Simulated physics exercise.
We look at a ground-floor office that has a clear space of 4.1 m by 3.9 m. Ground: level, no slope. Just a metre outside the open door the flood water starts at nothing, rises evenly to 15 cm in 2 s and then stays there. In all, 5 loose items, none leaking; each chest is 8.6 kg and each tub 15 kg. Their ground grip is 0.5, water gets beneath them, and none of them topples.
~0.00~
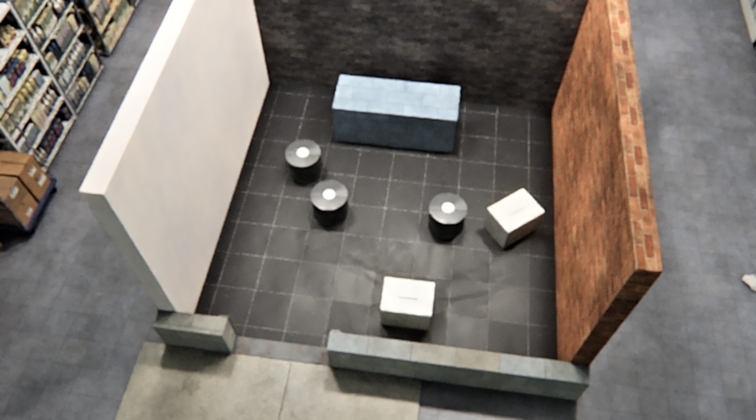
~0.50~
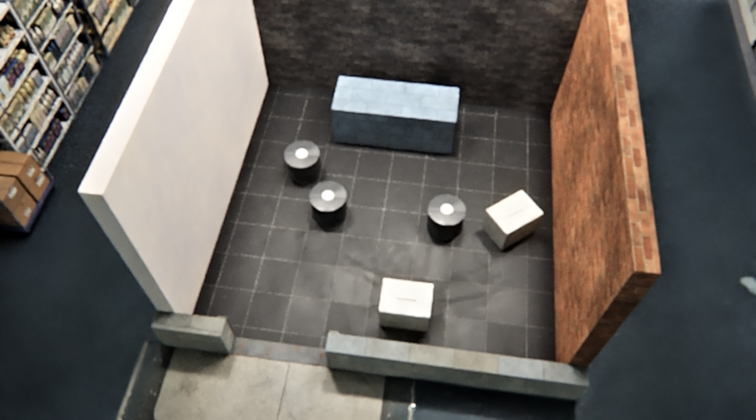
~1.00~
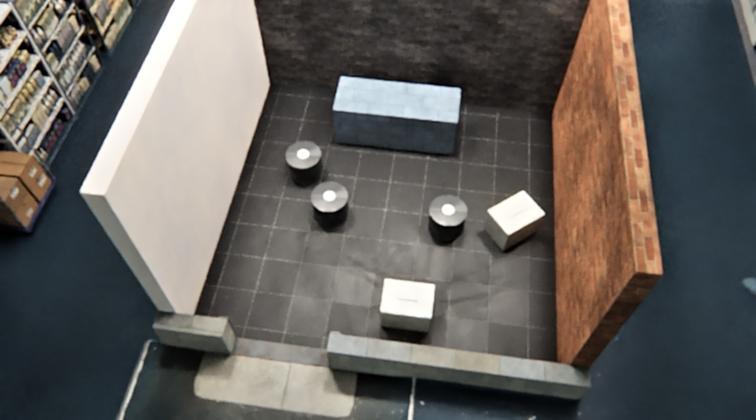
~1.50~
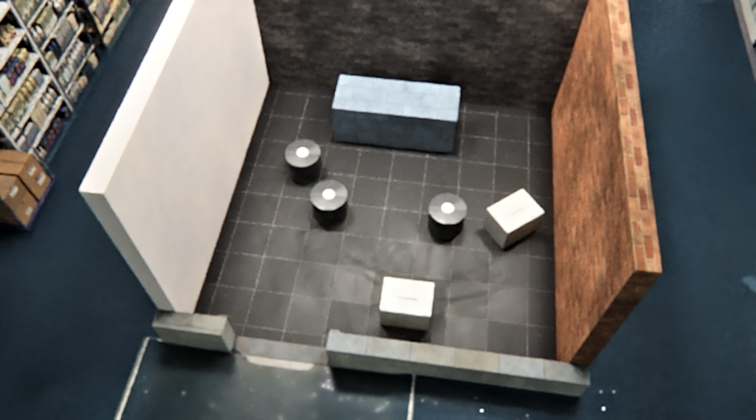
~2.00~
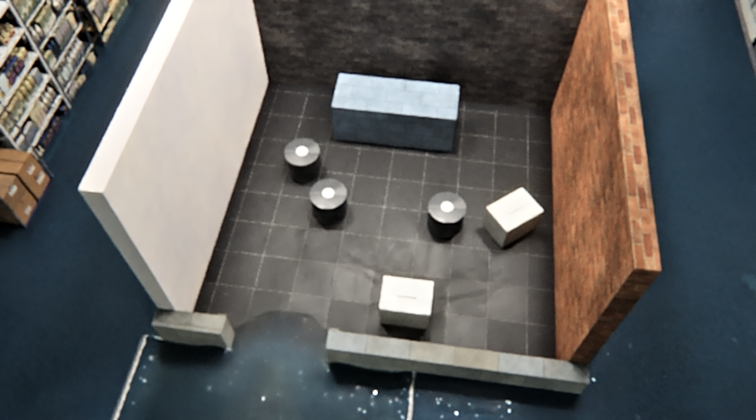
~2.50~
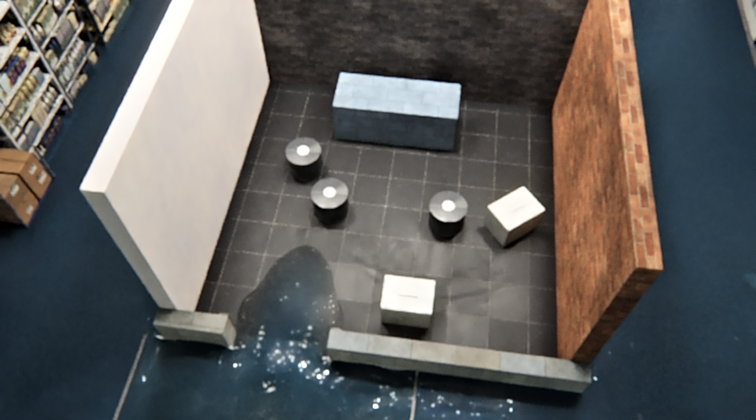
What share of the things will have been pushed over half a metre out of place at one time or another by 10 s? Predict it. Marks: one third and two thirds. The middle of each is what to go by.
Under a third.
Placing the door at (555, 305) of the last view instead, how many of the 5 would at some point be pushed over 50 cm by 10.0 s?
Result: 1 of them.
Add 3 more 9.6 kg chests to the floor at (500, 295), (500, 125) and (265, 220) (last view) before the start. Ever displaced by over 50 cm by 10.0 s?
One by one, in that order: Below it, below it, above it.
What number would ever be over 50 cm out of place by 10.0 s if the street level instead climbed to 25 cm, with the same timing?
You'd get 3 in that case.
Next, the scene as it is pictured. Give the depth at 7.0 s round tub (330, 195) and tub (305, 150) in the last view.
First about 5 cm, second about 5 cm.
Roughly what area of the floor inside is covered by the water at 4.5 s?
Roughly 7.5 m2 of it is wet.
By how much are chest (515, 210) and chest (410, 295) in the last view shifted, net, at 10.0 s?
Shifts: 10 cm / 0 cm.
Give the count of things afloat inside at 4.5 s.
Total: 0.
After 3.5 s 0 of 5 are over 50 cm from their spots; 0 afloat.
After 4.5 s 0 of 5 are over 50 cm from their spots; 0 afloat.
After 7.0 s 0 of 5 are over 50 cm from their spots; 0 afloat.
After 10.0 s 0 of 5 are over 50 cm from their spots, and 0 have been at some point; 0 afloat.
